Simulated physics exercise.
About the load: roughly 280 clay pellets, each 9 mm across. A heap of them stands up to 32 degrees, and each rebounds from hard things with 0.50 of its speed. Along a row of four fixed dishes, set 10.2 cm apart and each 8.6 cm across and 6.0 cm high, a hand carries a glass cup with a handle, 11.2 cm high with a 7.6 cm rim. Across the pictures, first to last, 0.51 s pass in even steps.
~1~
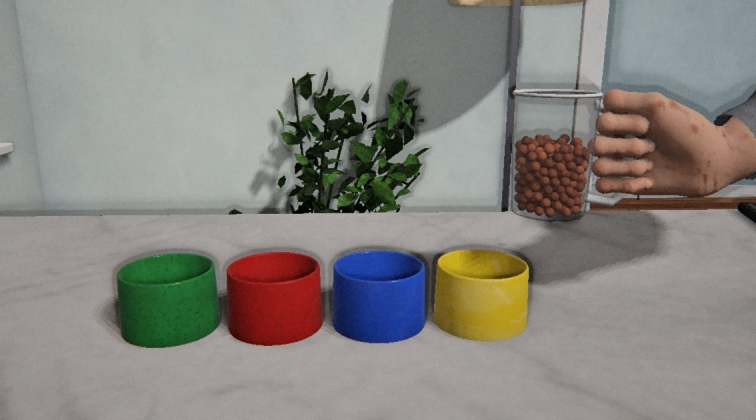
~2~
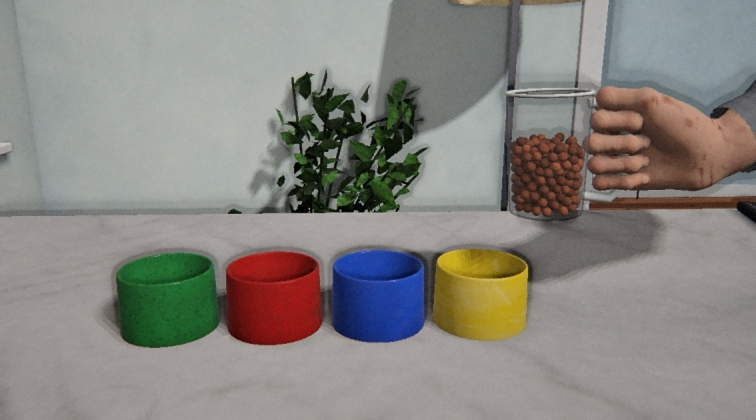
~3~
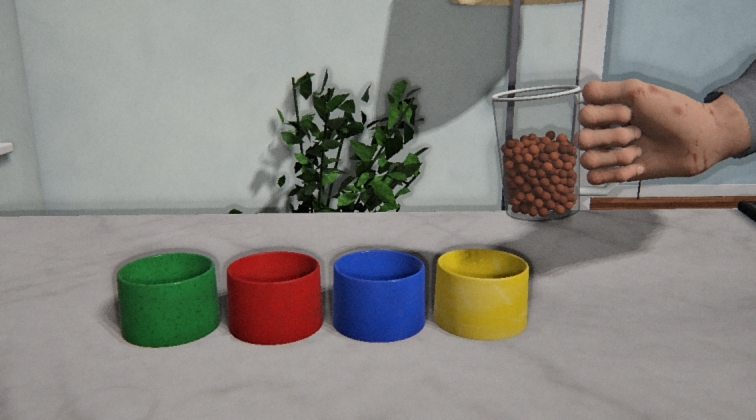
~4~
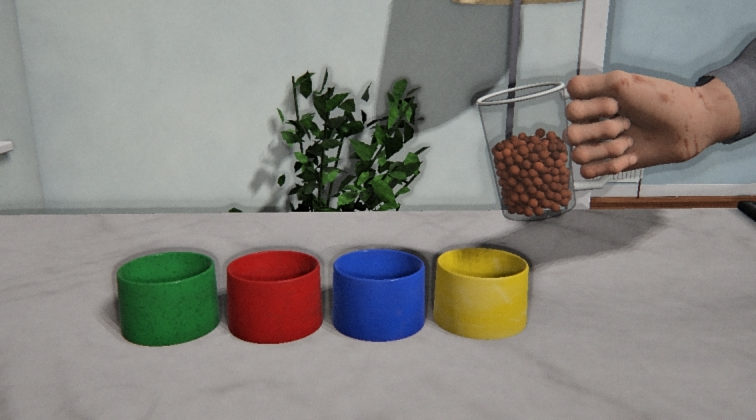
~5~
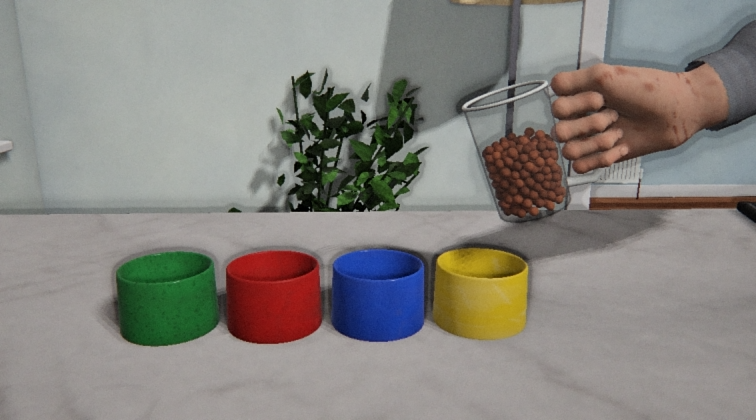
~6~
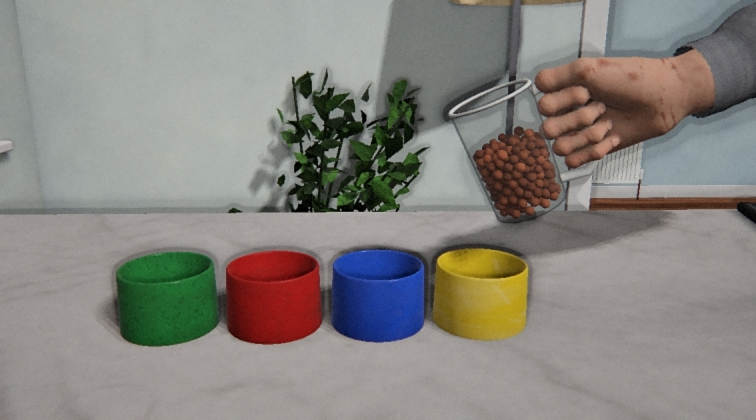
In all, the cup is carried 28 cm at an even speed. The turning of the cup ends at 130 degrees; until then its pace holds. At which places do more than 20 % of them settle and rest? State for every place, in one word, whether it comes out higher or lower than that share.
Red dish: Higher, blue dish: Lower, green dish: Lower, yellow dish: Lower, counter: Lower.
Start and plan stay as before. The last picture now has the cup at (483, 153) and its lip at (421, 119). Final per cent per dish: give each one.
You'd end up with red at 0, blue at 0, green at 90 and yellow at 0.
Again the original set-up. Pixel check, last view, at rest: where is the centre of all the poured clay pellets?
After settling, the middle sits near (268, 294).
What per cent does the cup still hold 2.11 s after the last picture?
Roughly 0 %.
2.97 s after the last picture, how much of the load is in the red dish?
So far, roughly 100 per cent.
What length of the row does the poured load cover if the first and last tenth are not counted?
The stretch is around 5 cm long.
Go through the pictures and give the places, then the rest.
The first picture shows cup at (552, 154), tilt 0 degrees, lip at (516, 93), moved 0.0 cm; middle of the pieces at (549, 176); yellow dish at (482, 265); blue dish at (379, 266); red dish at (274, 267); green dish at (167, 269).
The second picture shows cup at (547, 153), tilt 2 degrees, lip at (508, 95), moved 0.4 cm; middle of the pieces at (545, 175).
The third picture shows cup at (539, 153), tilt 8 degrees, lip at (494, 99), moved 1.3 cm; middle of the pieces at (539, 175).
The fourth picture shows cup at (529, 152), tilt 13 degrees, lip at (479, 103), moved 2.2 cm; middle of the pieces at (532, 174).
The fifth picture shows cup at (520, 153), tilt 19 degrees, lip at (465, 109), moved 3.0 cm; middle of the pieces at (524, 174).
The sixth picture shows cup at (510, 153), tilt 24 degrees, lip at (451, 116), moved 3.9 cm; middle of the pieces at (517, 173); yellow dish at (482, 264); blue dish at (378, 265); red dish at (273, 266); green dish at (166, 268).
Then, 1.27 s after the last picture, tilt 93 degrees; cup holds 100 %.
Then, 2.11 s after the last picture, tilt 130 degrees; cup holds 0 %, red 100 %.
Then, 2.97 s after the last picture, tilt 130 degrees; cup holds 0 %, red 100 %.
In the end, red 100 %, blue 0 %, green 0 %, yellow 0 %, counter 0 %.
